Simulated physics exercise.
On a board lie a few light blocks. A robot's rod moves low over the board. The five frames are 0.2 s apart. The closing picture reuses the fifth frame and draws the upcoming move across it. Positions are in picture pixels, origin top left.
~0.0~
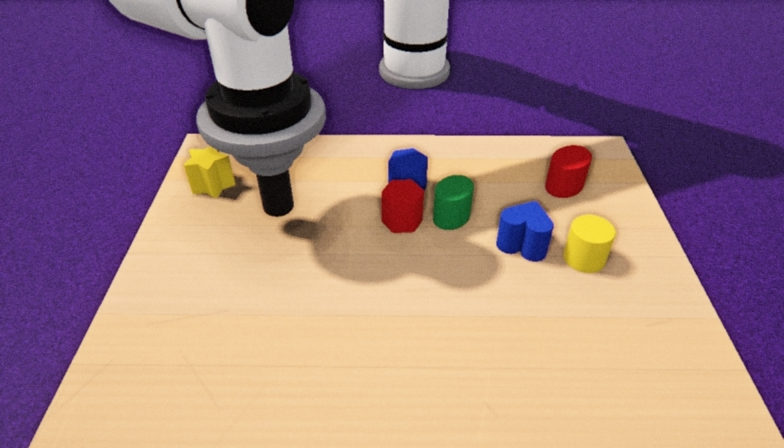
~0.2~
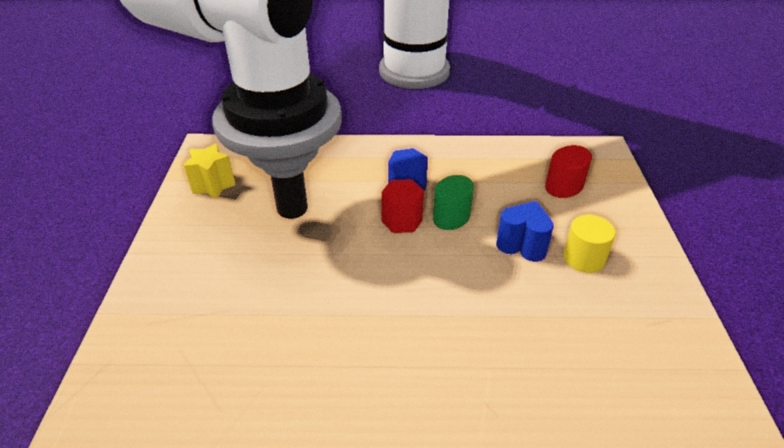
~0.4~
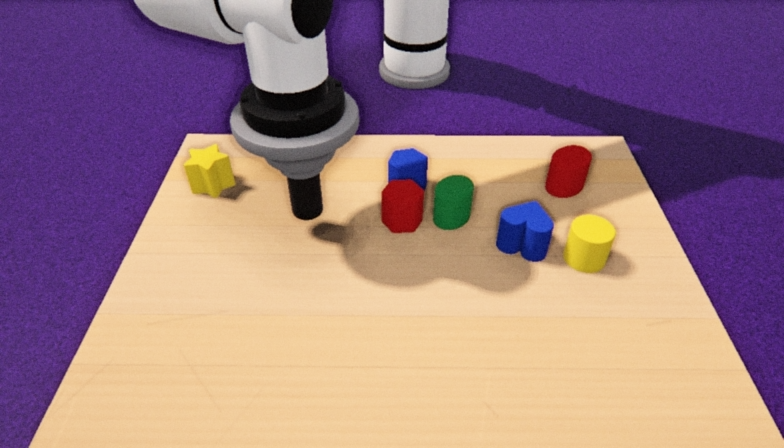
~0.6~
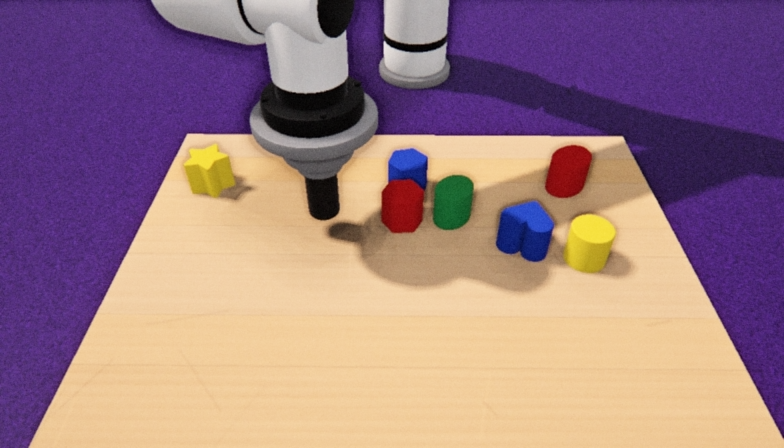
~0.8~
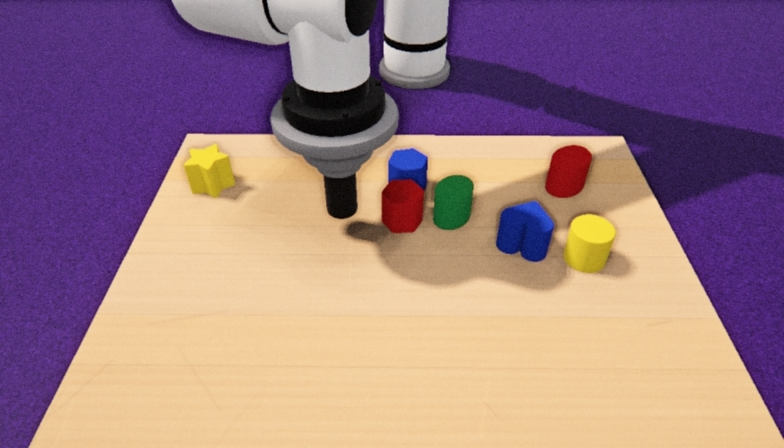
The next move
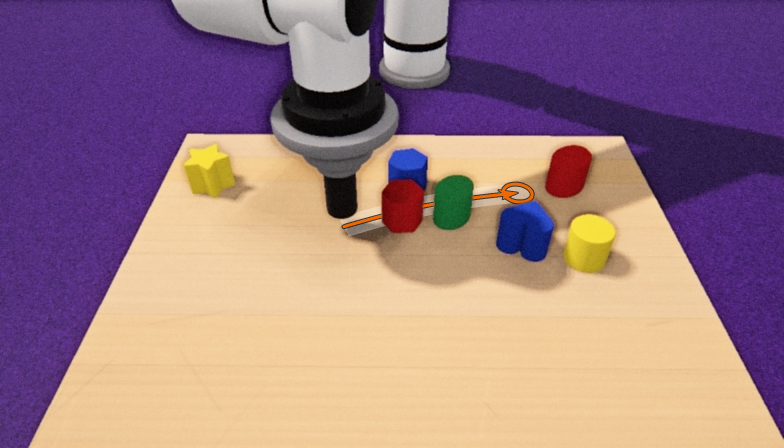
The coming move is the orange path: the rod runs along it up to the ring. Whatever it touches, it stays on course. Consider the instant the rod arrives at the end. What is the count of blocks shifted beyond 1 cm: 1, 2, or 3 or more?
Moved: Exactly two.
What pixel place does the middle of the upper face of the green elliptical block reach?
In the picture, it is at (492, 196).
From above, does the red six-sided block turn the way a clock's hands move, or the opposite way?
Viewed from overhead, the red six-sided block winds up turned clockwise.
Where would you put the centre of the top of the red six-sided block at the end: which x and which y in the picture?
It should be at (452, 195) by then.
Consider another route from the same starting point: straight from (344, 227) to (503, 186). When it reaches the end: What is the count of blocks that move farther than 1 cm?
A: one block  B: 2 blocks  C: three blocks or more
My answer is option B.
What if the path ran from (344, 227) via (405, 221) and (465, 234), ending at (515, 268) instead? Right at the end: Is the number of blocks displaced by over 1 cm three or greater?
Answer: Yes.
Path on the board, from (344, 227) via (402, 211) and (460, 200), ending at (518, 193).
The first path, step by step. One third of the way, rod (403, 195); red six-sided block (435, 192), turned 50° clockwise; green elliptical block (474, 190), turned 35° anticlockwise.
Two thirds of the way, rod (462, 184); red six-sided block (452, 195), turned 95° clockwise; green elliptical block (492, 196), turned 65° anticlockwise.
At the end, rod (521, 177); red six-sided block (452, 195), turned 95° clockwise; blue six-sided block in place; green elliptical block (492, 196), turned 65° anticlockwise.
